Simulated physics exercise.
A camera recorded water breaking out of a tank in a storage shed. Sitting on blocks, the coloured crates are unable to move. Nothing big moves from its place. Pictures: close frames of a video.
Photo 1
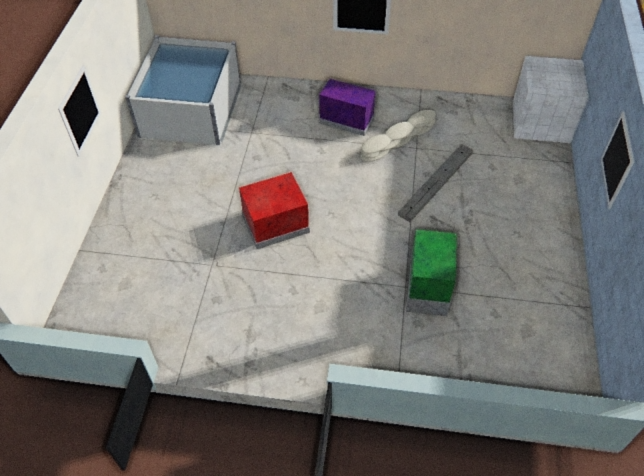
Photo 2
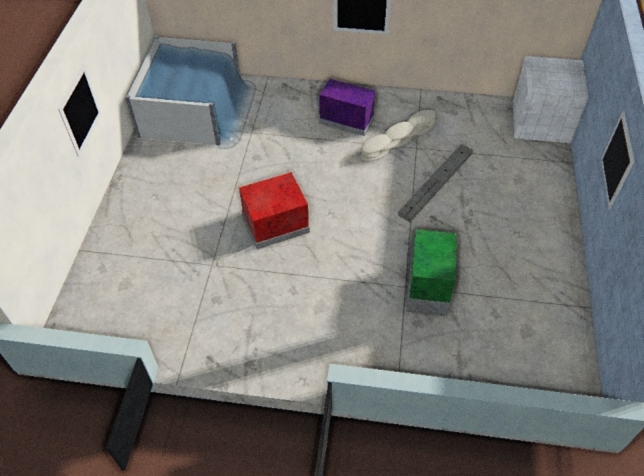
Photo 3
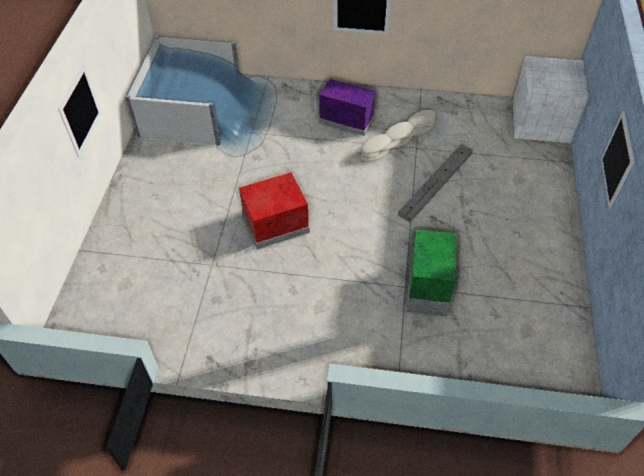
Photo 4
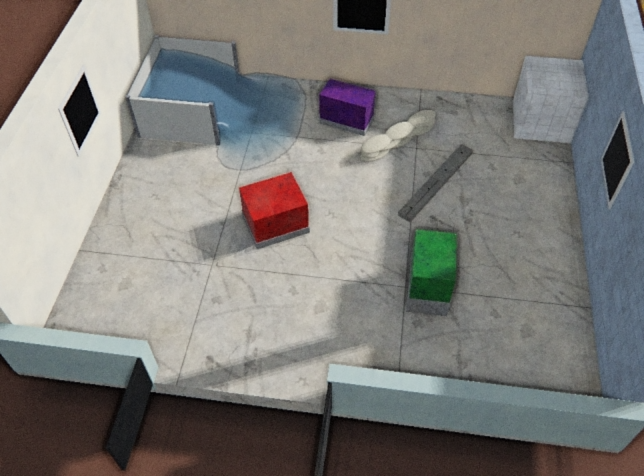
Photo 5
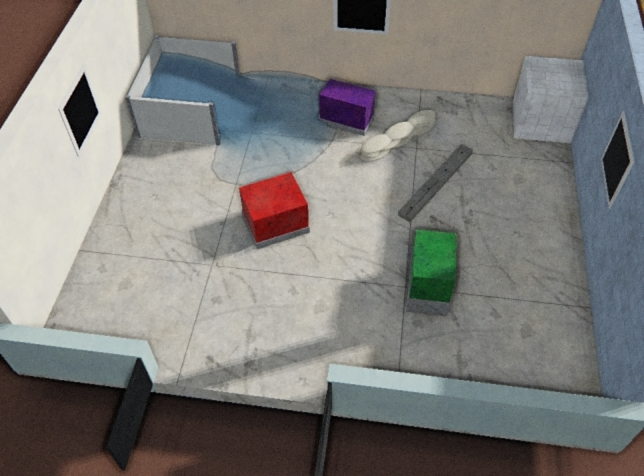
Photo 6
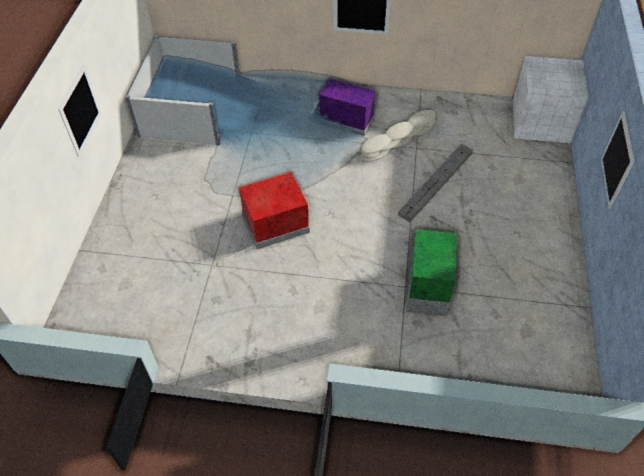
Water poured out through the open side of a tank in the back left corner and spread rightward across the floor in a widening puddle, reaching around the purple crate while the crates stayed still.
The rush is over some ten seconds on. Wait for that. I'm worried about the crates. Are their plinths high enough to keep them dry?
Well, the red crate will stay dry, the green crate will stay dry, the purple crate will get wet.
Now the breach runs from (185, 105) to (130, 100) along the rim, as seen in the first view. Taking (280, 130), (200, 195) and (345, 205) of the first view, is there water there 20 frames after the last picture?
First spot unwetted, second drenched, third unwetted.
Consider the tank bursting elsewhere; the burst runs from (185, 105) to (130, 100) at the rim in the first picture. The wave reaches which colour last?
That would be the purple crate, reached last.
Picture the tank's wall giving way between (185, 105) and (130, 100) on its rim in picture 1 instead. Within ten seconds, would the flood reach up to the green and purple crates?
As I see it, green crate is not reached, and purple crate is not reached.
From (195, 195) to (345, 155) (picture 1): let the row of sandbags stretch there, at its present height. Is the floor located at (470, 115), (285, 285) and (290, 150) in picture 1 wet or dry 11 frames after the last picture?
In the order asked - drenched, bone dry, drenched.
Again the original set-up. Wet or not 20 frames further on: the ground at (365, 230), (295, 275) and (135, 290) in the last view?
Going through them in order, I'd call them drenched, clear and clear.
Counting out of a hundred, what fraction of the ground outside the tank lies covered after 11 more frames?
It works out to about 35 in a hundred.
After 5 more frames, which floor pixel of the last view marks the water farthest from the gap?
I'd say around (501, 100).
A moment on, water covers 25 % of the floor; the red crate water round its plinth, the green crate not reached, the purple crate water round its plinth.
Next, water covers 35 % of the floor; the red crate water round its plinth, the green crate water round its plinth, the purple crate water round its plinth.
Then, water covers 50 % of the floor; the red crate water round its plinth, the green crate water round its plinth, the purple crate water round its plinth.
Later, water covers 70 % of the floor; the red crate water round its plinth, the green crate water round its plinth, the purple crate water round its plinth.
In the end, water covers 95 % of the floor; the red crate stayed above the water, the green crate stayed above the water, the purple crate was topped.
